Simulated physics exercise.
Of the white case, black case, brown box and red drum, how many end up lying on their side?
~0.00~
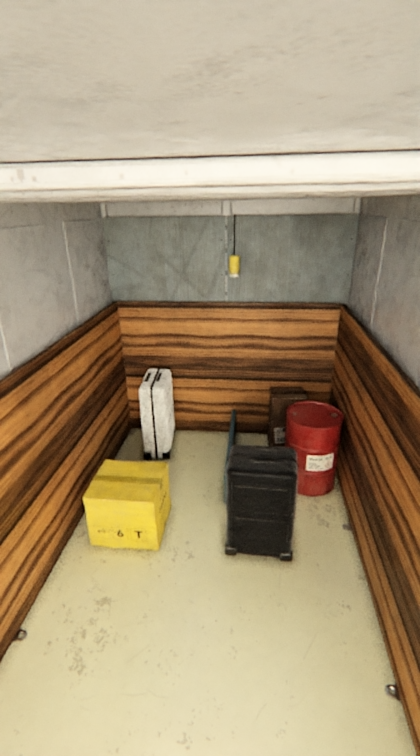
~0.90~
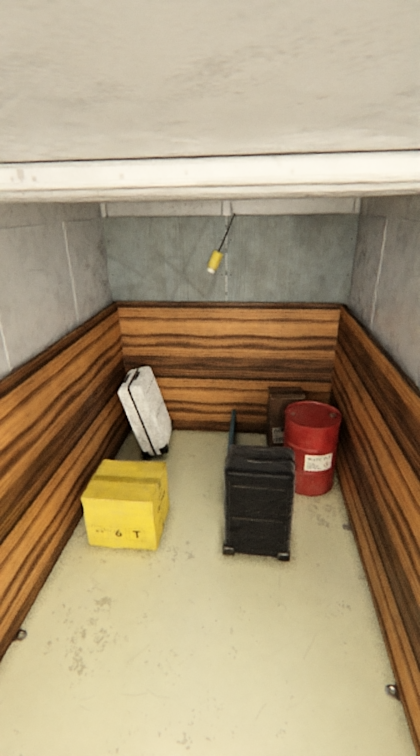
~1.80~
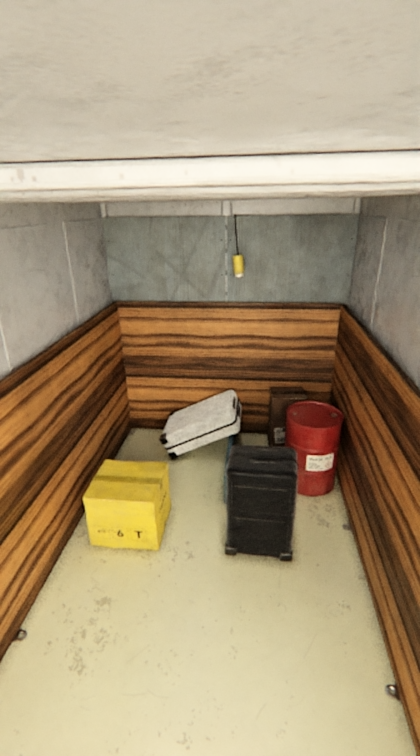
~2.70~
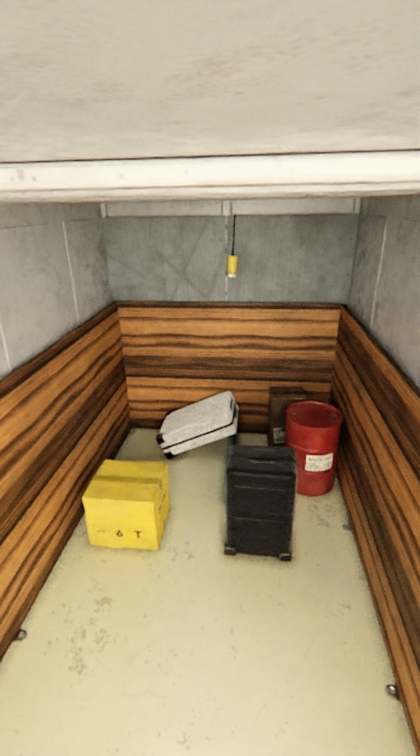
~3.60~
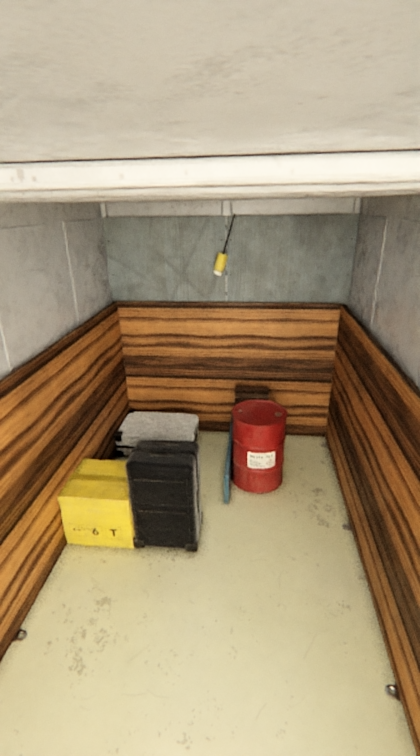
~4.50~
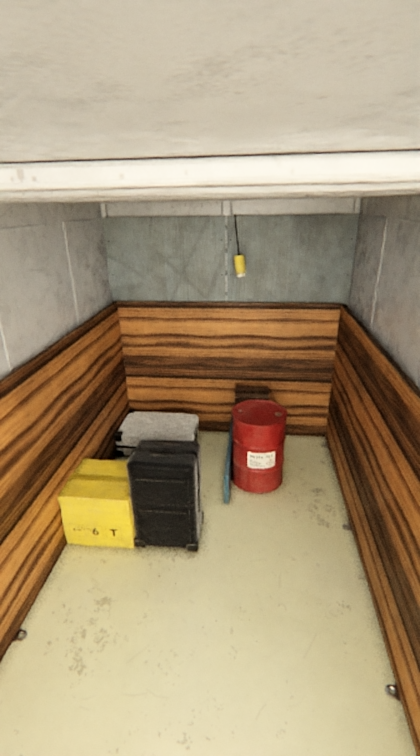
One of them does. The white case ends on its side, while the black case, brown box and red drum stay upright.
A van's load bay holds cargo; a white case topples, then the whole load slides left.
